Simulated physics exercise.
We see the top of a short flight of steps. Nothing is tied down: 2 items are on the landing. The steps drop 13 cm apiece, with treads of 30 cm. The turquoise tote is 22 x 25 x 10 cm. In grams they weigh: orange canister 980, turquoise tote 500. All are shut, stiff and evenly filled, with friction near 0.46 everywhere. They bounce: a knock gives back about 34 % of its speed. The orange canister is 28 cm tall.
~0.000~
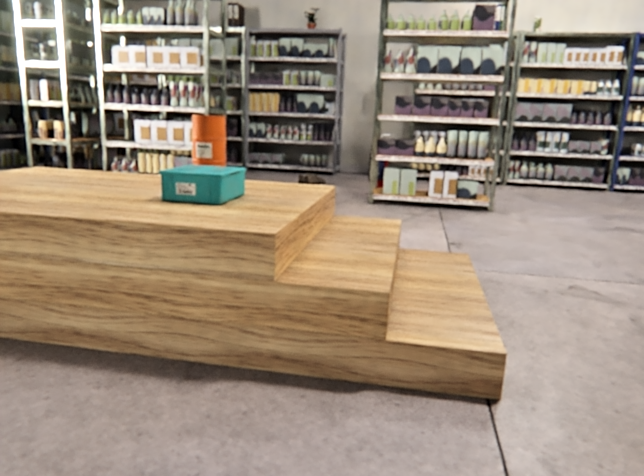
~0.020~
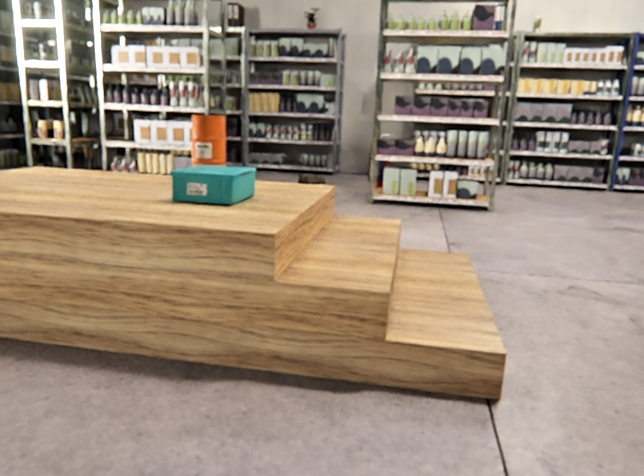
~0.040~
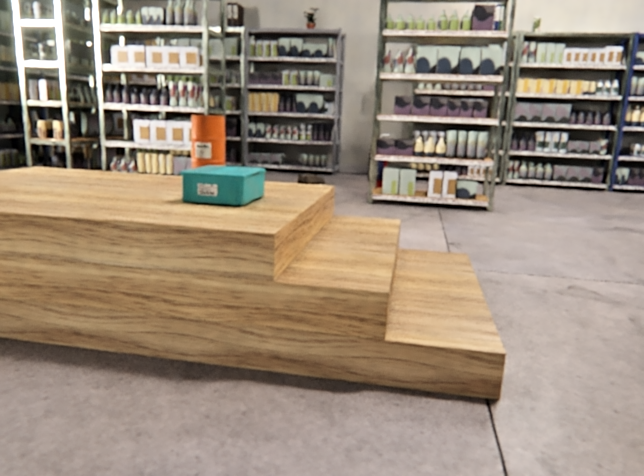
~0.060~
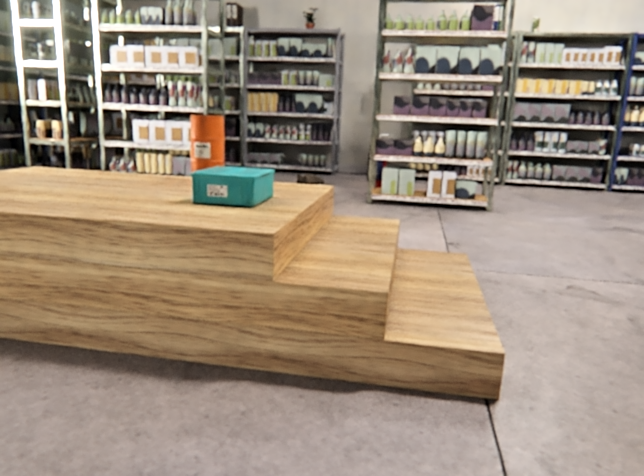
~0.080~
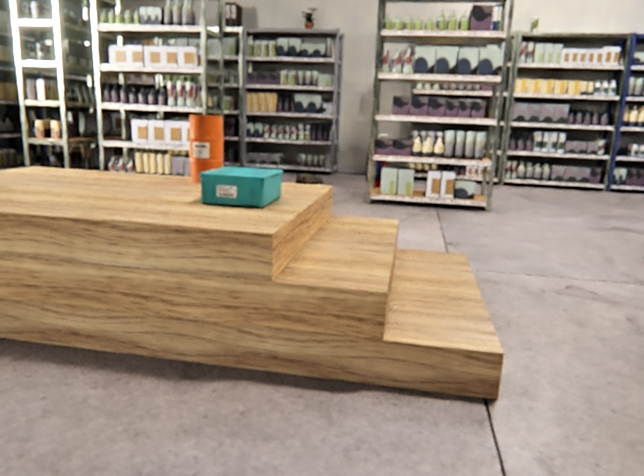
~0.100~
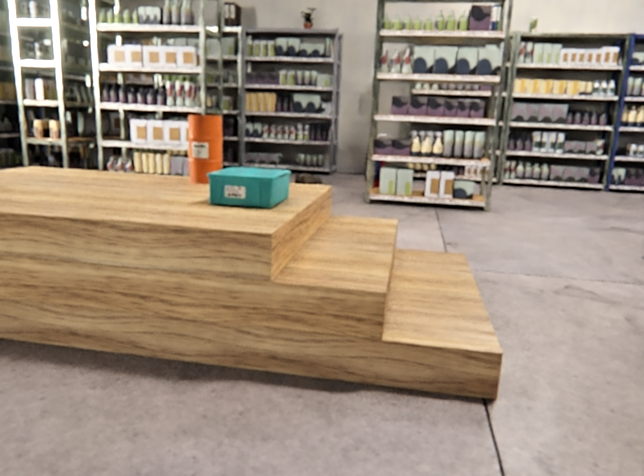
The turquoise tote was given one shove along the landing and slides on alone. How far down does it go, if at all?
The tote comes to rest partway down.
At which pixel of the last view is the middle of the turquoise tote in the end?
Around (340, 231).
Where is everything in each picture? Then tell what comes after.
The first frame shows edge 38 cm ahead; turquoise tote (205, 184); orange canister (209, 149).
The second frame shows edge 34 cm ahead; turquoise tote (215, 184); orange canister (209, 150).
The third frame shows edge 30 cm ahead; turquoise tote (225, 185); orange canister (208, 150).
The fourth frame shows edge 27 cm ahead; turquoise tote (235, 186); orange canister (208, 150).
The fifth frame shows edge 23 cm ahead; turquoise tote (243, 186); orange canister (207, 149).
The sixth frame shows edge 20 cm ahead; turquoise tote (251, 187); orange canister (205, 149).
After 0.20 s, edge 6 cm ahead; turquoise tote near (290, 189).
After 0.30 s, 3 cm past the top edge and 0 cm lower; turquoise tote near (317, 192).
After 0.40 s, 10 cm past the top edge and 5 cm lower; turquoise tote near (338, 207).
After 0.90 s, 12 cm past the top edge and 13 cm lower; turquoise tote near (339, 231).
At rest (1.6 s), 12 cm past the top edge and 13 cm lower; orange canister in place, give or take 12 cm. Seen from the same camera at the end, turquoise tote near (340, 231).
